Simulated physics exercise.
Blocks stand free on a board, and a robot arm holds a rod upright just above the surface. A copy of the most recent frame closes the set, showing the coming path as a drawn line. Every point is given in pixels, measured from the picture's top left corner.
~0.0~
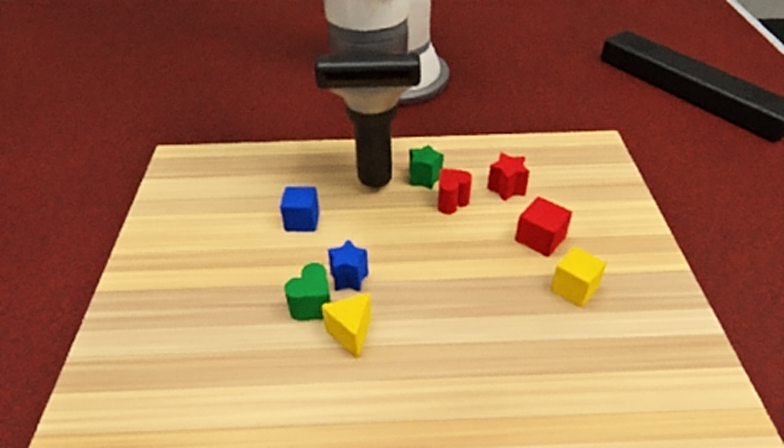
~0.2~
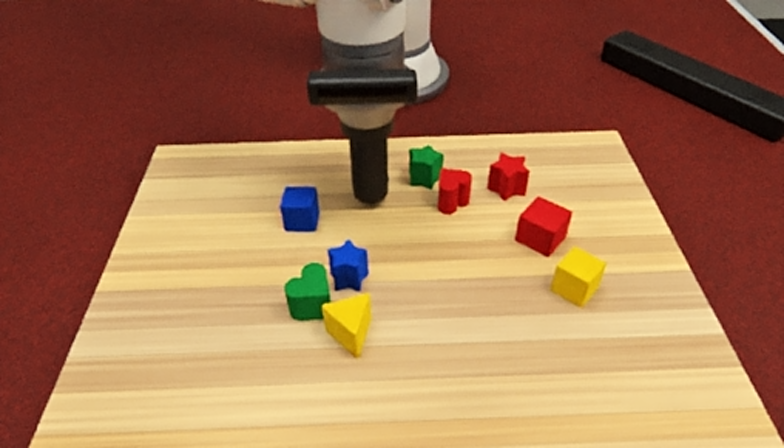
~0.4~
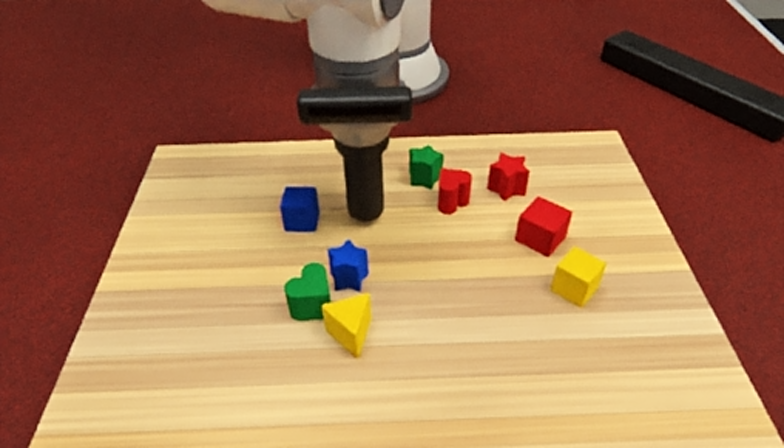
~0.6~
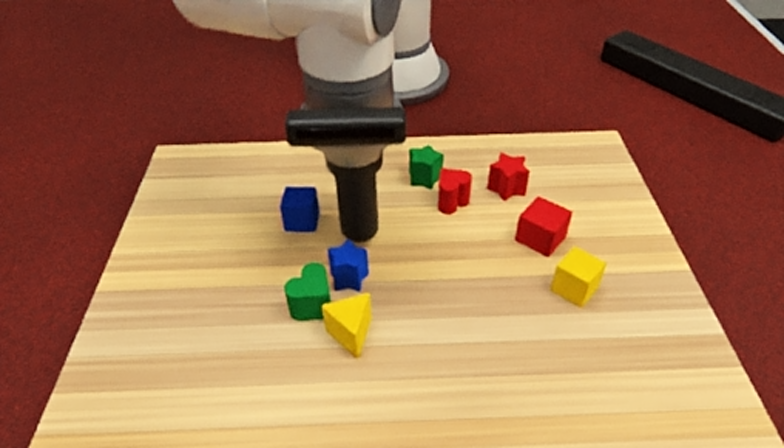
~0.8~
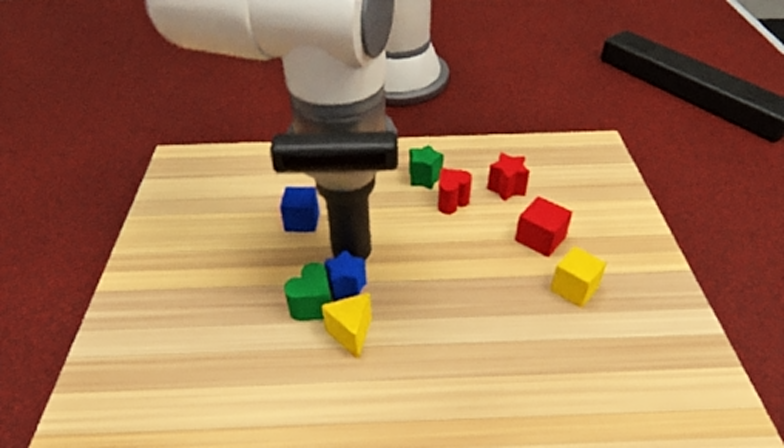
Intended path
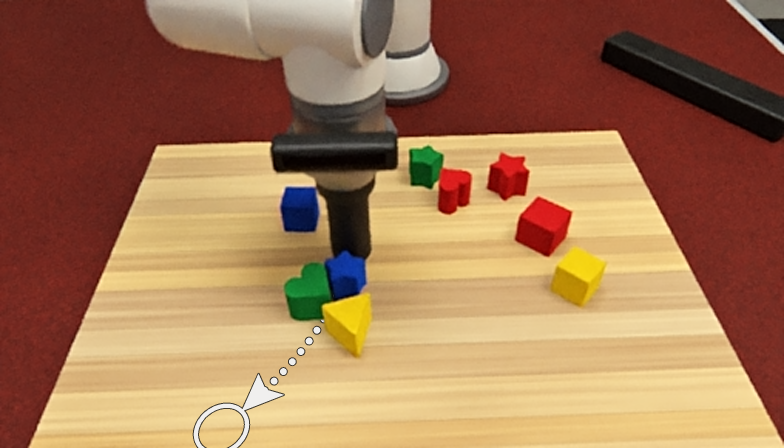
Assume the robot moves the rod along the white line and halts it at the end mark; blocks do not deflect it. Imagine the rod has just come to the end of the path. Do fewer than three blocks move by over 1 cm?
Final answer: No.
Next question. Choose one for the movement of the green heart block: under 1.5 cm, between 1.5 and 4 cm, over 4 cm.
Overall it shifts more than 4 cm.
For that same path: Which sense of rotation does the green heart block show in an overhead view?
Short answer: Clockwise.
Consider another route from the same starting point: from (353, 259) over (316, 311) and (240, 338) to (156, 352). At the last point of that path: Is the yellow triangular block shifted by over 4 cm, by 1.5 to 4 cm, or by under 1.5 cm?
Shift of 1.5 to 4 cm.
Drawn move, from (353, 259) via (328, 312) and (285, 369), ending at (222, 429).
The first path, step by step. One third of the way, rod (327, 305); green heart block (284, 299); blue star (349, 310); yellow triangular block (358, 338).
Two thirds of the way, rod (284, 363); green heart block (260, 309), turned 35° clockwise; blue star (343, 324), turned 35° anticlockwise; yellow triangular block (367, 348), turned 15° anticlockwise.
At the end, rod (219, 422); blue square block still; green heart block (260, 309), turned 35° clockwise; blue star (343, 324), turned 35° anticlockwise; yellow triangular block (367, 348), turned 15° anticlockwise.
